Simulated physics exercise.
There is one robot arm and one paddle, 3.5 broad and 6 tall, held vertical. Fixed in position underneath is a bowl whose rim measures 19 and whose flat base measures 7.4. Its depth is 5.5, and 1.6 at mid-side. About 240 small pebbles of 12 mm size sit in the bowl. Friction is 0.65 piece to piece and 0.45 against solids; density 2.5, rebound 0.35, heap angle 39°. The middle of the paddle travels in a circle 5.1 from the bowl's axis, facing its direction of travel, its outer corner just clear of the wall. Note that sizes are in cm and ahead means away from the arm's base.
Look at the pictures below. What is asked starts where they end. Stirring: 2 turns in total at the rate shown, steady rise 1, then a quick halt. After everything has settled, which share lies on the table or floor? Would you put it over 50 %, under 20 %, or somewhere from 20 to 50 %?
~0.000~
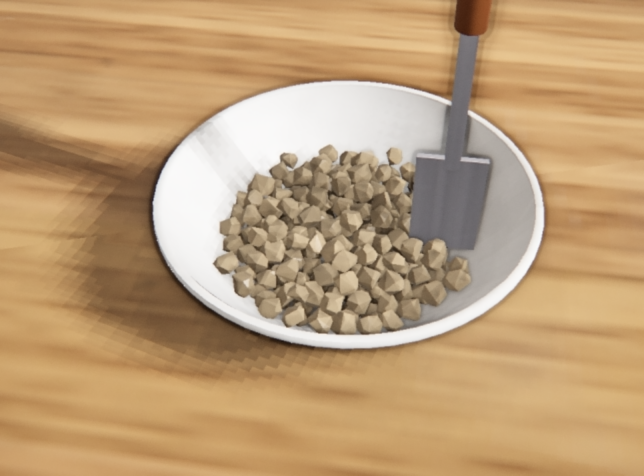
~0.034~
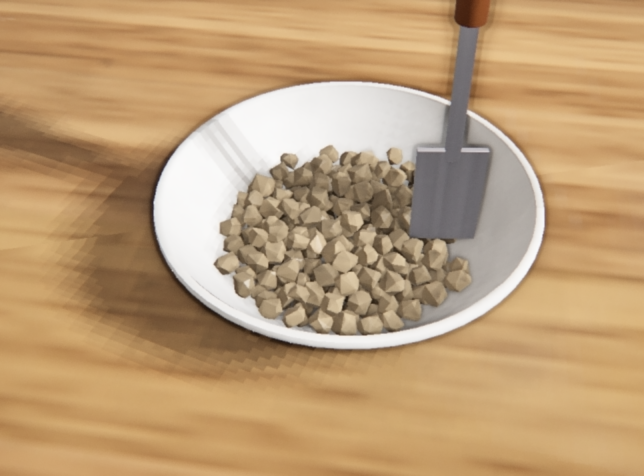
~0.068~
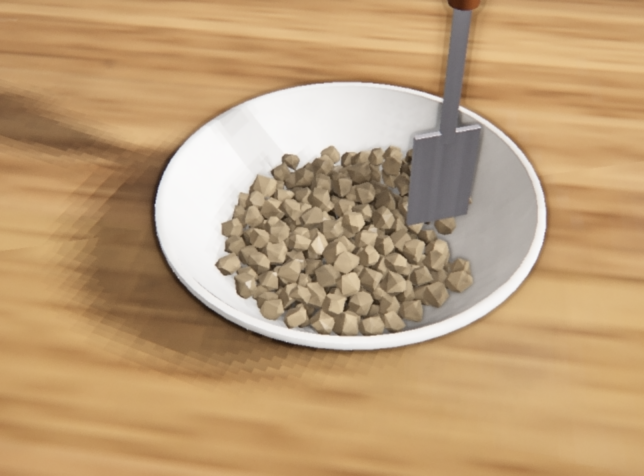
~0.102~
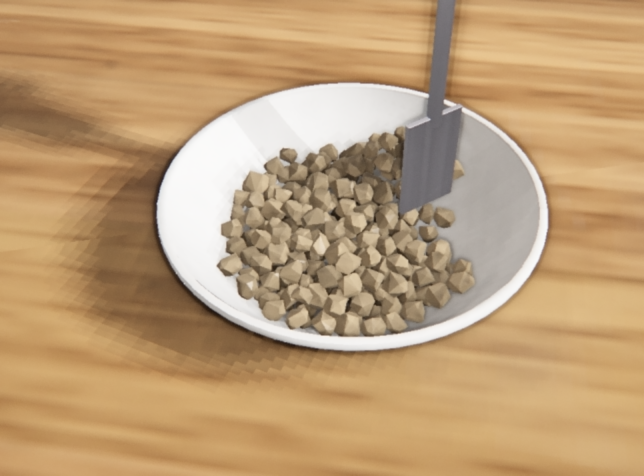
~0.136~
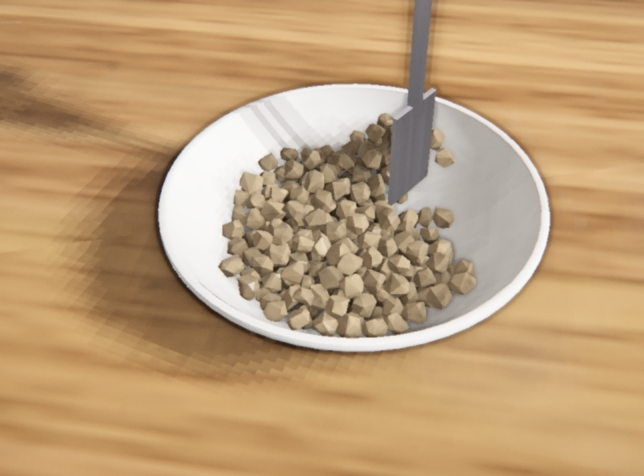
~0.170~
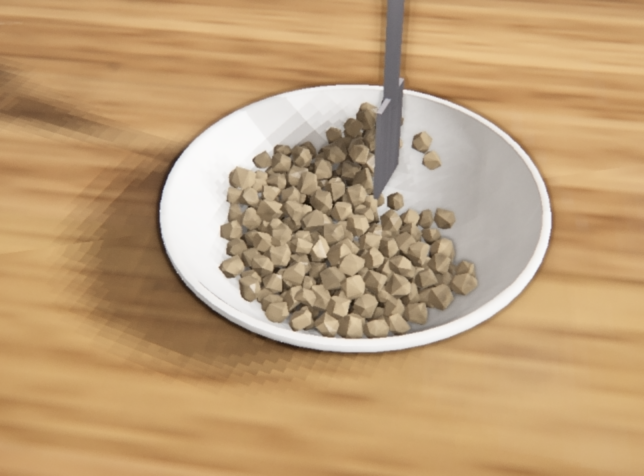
I would put it under 20 %.
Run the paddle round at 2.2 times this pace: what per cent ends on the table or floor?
Roughly 35 per cent.
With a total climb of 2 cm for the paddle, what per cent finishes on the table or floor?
Near 5 in a hundred.
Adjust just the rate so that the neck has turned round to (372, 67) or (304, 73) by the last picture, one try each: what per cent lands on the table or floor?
About 20 % for one try and about 30 % for the other, in order.
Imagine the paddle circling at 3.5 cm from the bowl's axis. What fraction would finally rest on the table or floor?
In that case some 5 %.
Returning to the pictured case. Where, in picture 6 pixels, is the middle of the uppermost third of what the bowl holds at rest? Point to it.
(396, 227).
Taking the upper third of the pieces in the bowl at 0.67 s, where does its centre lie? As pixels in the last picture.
Upper-third centre: Approx. (469, 234) px.
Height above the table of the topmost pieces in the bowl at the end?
Measured height: Some 6.0 cm.
After 0.67 s, 329° round, highest piece 7 above the table; 230 in the bowl, 10 on the table or floor, 3 in flight or on the tool.
After 1.18 s, 223° round, highest piece 7 above the table; 217 in the bowl, 25 on the table or floor, 1 in flight or on the tool.
After 1.63 s, 0° round, highest piece 6 above the table; 213 in the bowl, 30 on the table or floor.
After 2.33 s, 0° round, highest piece 6 above the table; 213 in the bowl, 30 on the table or floor.
In the end, 213 in the bowl, 30 on the table or floor. That is 12 % on the table or floor.
